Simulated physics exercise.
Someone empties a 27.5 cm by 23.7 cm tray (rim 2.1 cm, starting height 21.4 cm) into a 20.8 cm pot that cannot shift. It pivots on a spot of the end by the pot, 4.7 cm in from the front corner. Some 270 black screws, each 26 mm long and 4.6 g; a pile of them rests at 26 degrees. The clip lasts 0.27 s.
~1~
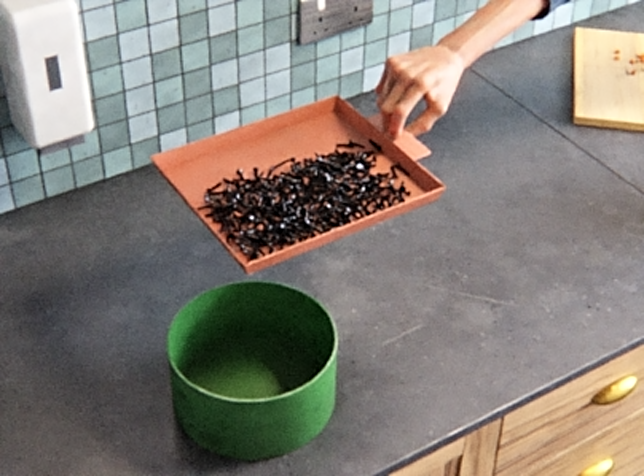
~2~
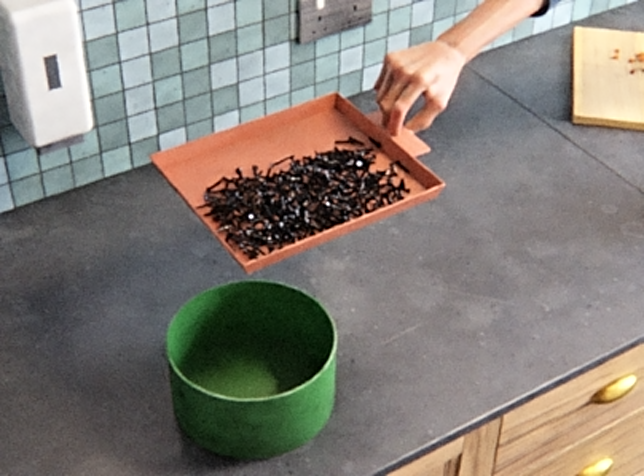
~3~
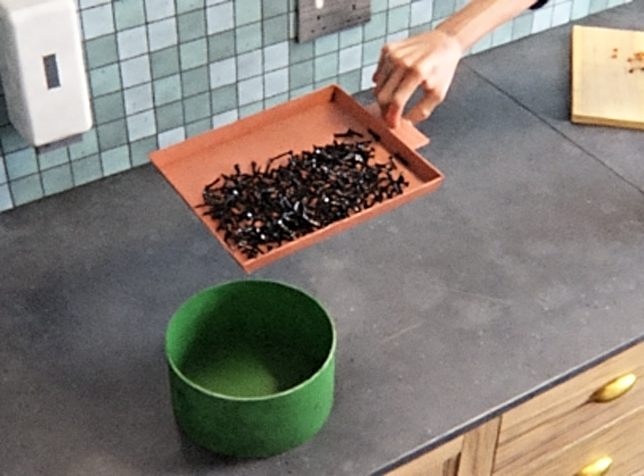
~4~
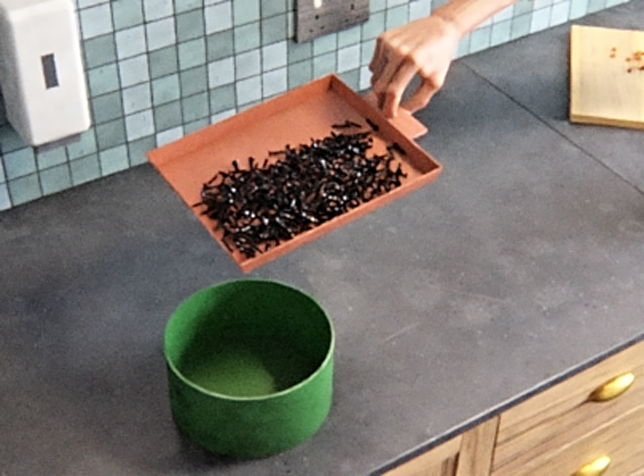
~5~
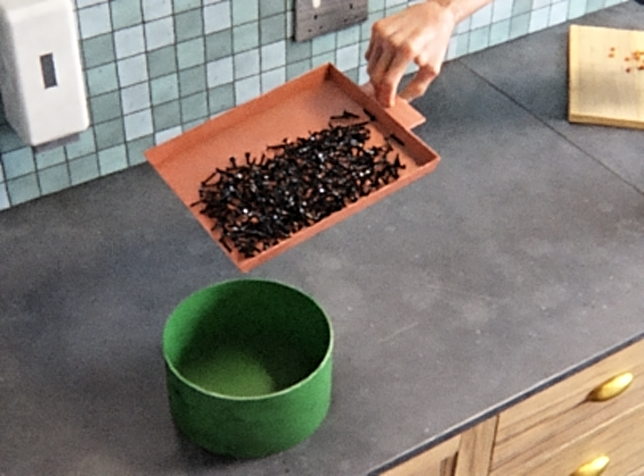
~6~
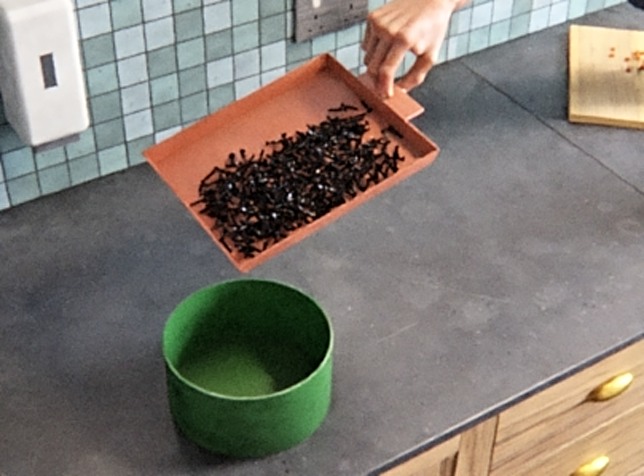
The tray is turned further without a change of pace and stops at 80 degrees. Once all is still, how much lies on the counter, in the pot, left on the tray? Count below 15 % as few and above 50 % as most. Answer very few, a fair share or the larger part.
Counter: A fair share, pot: The larger part, tray: Very few.
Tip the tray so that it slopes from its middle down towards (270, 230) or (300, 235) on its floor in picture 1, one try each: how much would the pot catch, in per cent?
About 95 and 90 per cent.
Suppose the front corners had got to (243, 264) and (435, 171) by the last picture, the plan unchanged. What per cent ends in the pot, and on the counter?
Pot 100, counter 0.
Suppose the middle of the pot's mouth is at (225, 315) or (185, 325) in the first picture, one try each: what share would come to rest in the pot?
Some 90 and 95 per cent.
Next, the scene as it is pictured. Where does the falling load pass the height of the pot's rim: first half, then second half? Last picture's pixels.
At about (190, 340), then at (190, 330).
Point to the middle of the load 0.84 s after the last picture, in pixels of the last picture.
Around (210, 239).
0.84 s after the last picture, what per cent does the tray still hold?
Roughly 75 per cent.
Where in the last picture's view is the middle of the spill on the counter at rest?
Around (133, 369).
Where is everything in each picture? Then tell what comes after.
In the first frame, tray tilt 0 degrees, front corners at (247, 260) and (438, 186); middle of the pieces at (308, 197); pot at (252, 337).
In the second frame, tray tilt 1 degrees, front corners at (246, 260) and (437, 183); middle of the pieces at (308, 196).
In the third frame, tray tilt 3 degrees, front corners at (245, 259) and (437, 176), lowest corner left front; middle of the pieces at (306, 191).
In the fourth frame, tray tilt 6 degrees, front corners at (243, 260) and (435, 167), lowest corner left front; middle of the pieces at (304, 186).
In the fifth frame, tray tilt 10 degrees, front corners at (241, 260) and (432, 157), lowest corner left front; middle of the pieces at (302, 182).
In the sixth frame, tray tilt 13 degrees, front corners at (240, 261) and (431, 149), lowest corner left front; middle of the pieces at (301, 177); pot at (248, 335).
Then, 0.50 s after the last picture, tilt 45 degrees; the tray holds 100 %, the pot 0 %.
Then, 0.84 s after the last picture, tilt 66 degrees; the tray holds 75 %, the pot 5 %.
Then, 1.27 s after the last picture, tilt 80 degrees; the tray holds 15 %, the pot 60 %.
In the end, counter 25 %, pot 70 %, tray 5 %.
